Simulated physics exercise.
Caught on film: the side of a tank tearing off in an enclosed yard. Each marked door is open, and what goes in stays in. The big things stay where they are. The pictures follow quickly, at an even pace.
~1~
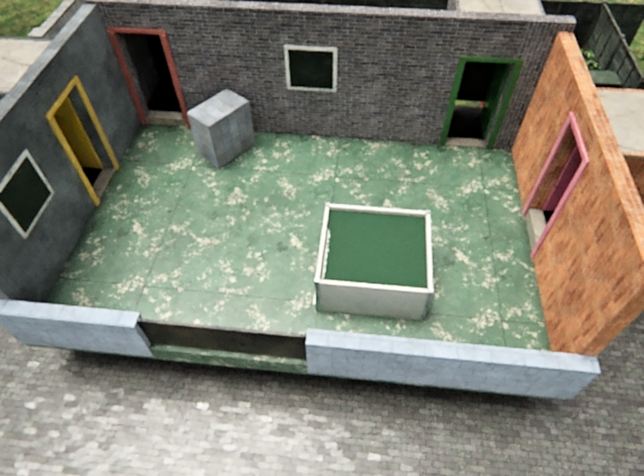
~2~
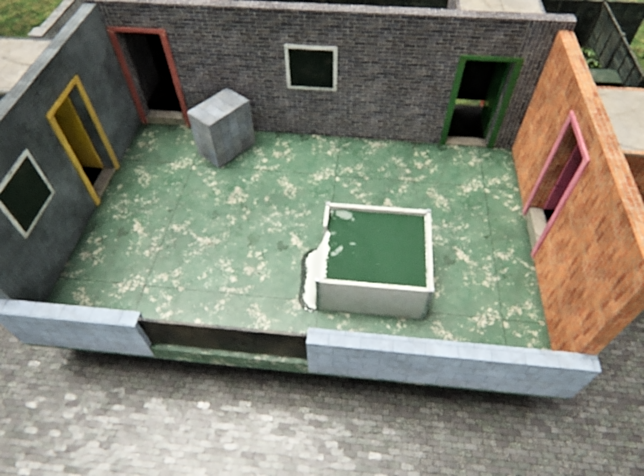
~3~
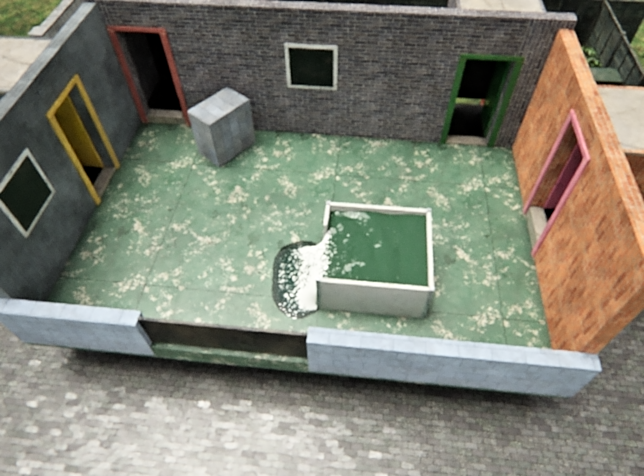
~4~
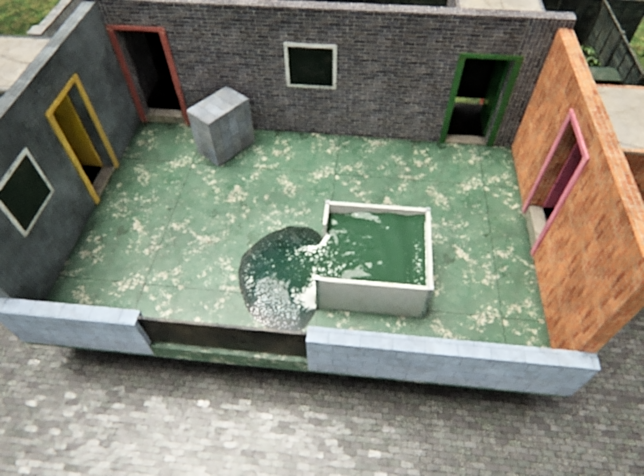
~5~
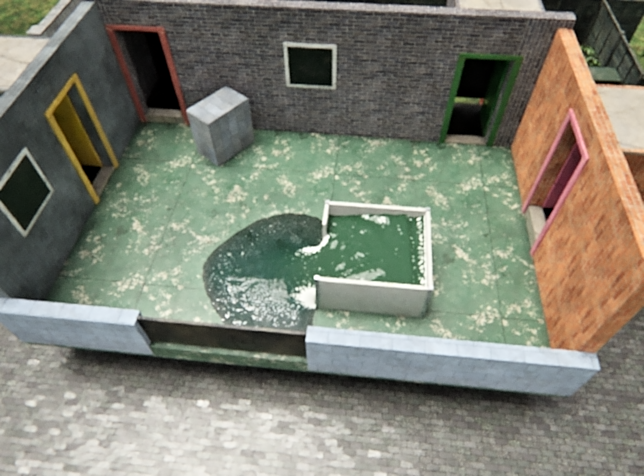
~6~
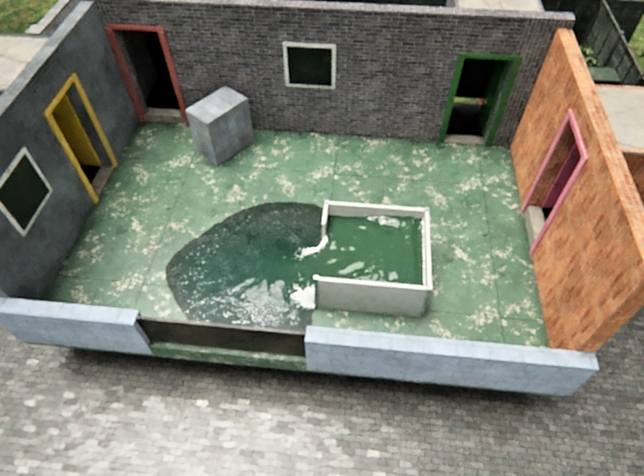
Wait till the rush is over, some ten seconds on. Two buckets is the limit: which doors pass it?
One by one: The yellow door lets in a lot; the red door admits no more than that; the pink door admits no more than that; the green door admits no more than that.
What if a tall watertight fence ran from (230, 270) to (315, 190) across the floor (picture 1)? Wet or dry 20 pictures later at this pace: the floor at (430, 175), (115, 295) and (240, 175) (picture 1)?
In turn: Wet, covered, dry.
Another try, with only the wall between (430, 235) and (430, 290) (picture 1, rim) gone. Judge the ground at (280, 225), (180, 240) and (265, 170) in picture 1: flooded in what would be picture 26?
One after the other: Not flooded, not flooded, no water.
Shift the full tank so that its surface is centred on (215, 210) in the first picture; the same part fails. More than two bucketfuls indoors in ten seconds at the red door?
One by one: The red one takes less.
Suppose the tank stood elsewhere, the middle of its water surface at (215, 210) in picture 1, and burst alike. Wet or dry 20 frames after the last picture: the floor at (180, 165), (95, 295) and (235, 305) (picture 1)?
One after the other: Covered, wet, covered.
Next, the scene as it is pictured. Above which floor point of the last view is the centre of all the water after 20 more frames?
Close to (206, 248).
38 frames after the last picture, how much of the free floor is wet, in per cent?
About 60 per cent.
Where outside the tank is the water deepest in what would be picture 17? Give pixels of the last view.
Roughly at (55, 302).
A moment on, water covers 35 % of the floor; the yellow door not reached, the red door not reached, the pink door not reached, the green door not reached.
Next, water covers 40 % of the floor; the yellow door under two buckets in, the red door not reached, the pink door not reached, the green door not reached.
Then, water covers 45 % of the floor; the yellow door over two buckets in, the red door wet at the sill, nothing in, the pink door not reached, the green door not reached.
Later, water covers 60 % of the floor; the yellow door over two buckets in, the red door under two buckets in, the pink door not reached, the green door not reached.
In the end, water covers 85 % of the floor; the yellow door over two buckets in, the red door under two buckets in, the pink door not reached, the green door wet at the sill, nothing in.
